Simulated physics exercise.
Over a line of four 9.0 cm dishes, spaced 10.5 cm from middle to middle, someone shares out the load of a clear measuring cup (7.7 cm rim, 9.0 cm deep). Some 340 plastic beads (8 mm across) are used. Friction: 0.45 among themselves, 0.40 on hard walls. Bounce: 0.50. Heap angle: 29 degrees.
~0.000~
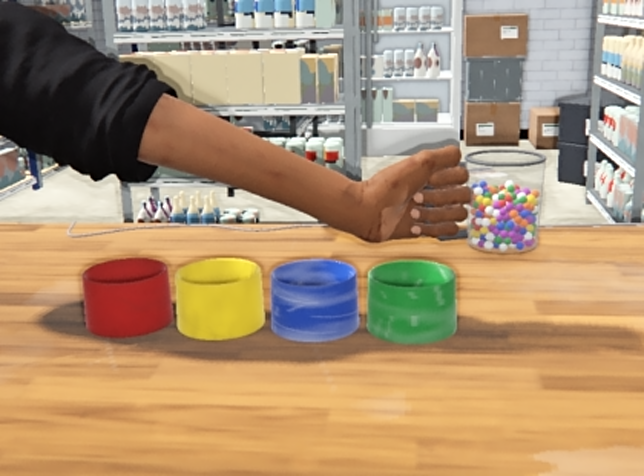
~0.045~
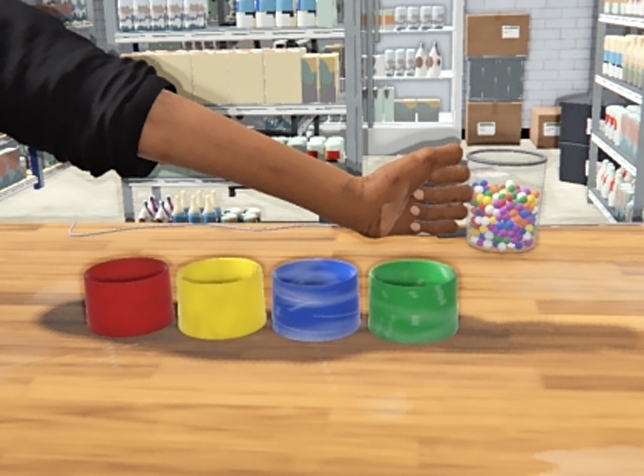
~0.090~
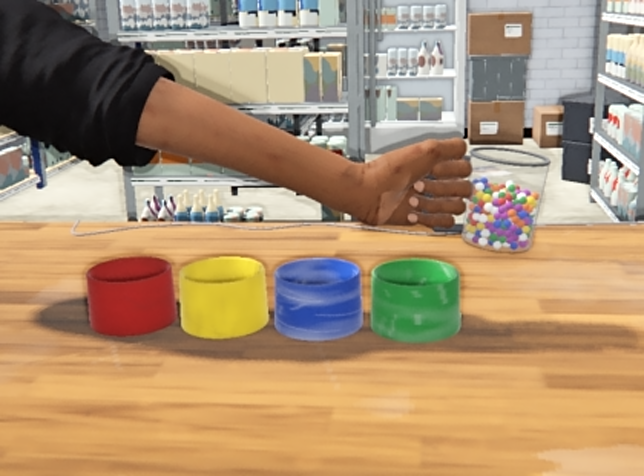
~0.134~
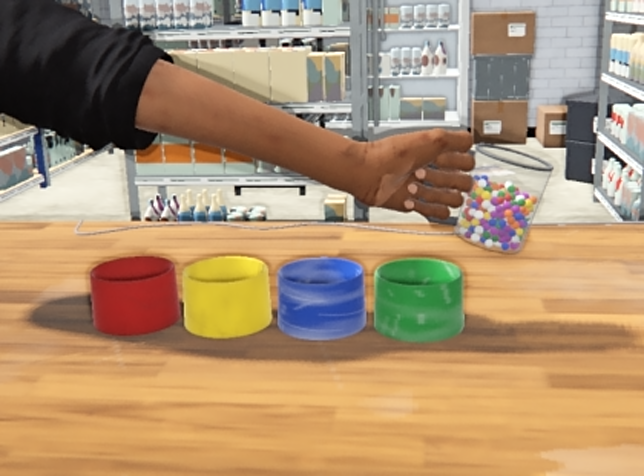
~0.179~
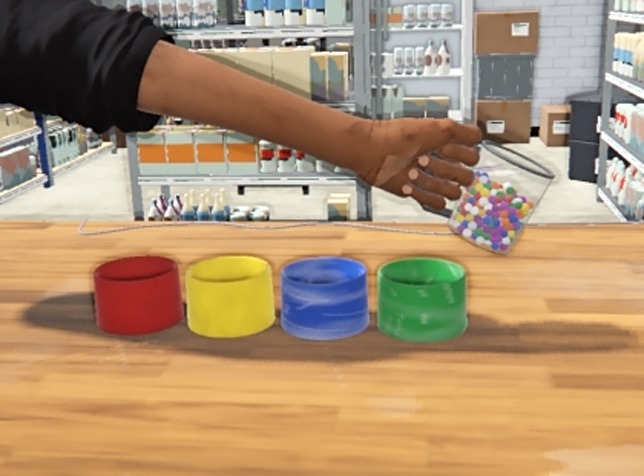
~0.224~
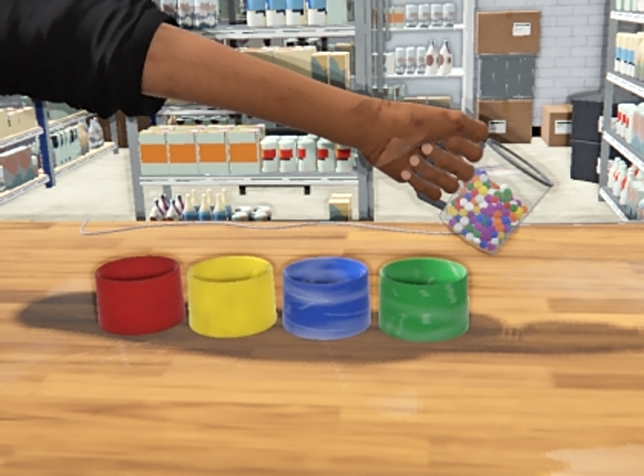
On a wooden counter in a storeroom, a hand beside a clear cup of colorful beads gradually tilted it to the right, behind a row of red, yellow, blue and green dishes.
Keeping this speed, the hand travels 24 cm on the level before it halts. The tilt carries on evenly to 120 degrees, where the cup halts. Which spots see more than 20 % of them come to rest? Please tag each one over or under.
Red - under; blue - under; green - over; yellow - under; counter - over.
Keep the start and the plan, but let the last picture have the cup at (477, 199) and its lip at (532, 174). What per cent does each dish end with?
Per cent kept: Red 0, blue 70, green 10, yellow 0.
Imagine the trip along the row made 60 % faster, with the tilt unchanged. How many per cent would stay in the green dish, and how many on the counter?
Green: 80; counter: 10.
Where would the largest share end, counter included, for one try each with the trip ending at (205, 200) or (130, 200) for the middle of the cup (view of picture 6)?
Try 1 - counter; try 2 - counter.
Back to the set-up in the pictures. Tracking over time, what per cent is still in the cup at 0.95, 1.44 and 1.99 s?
About 5, 0, 0 per cent.
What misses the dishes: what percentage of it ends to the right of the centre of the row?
Near 100 percent ends up there.
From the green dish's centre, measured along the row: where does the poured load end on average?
Around 7 cm away, toward the right-hand end.
Then, at 0.95 s, tilt 120 degrees; cup holds 5 %, green 35 %.
After 1.44 s, tilt 120 degrees; cup holds 0 %, green 40 %.
After 1.99 s, tilt 120 degrees; cup holds 0 %, green 40 %.
At rest (2.3 s), red 0 %, blue 0 %, green 45 %, yellow 0 %, counter 55 %.
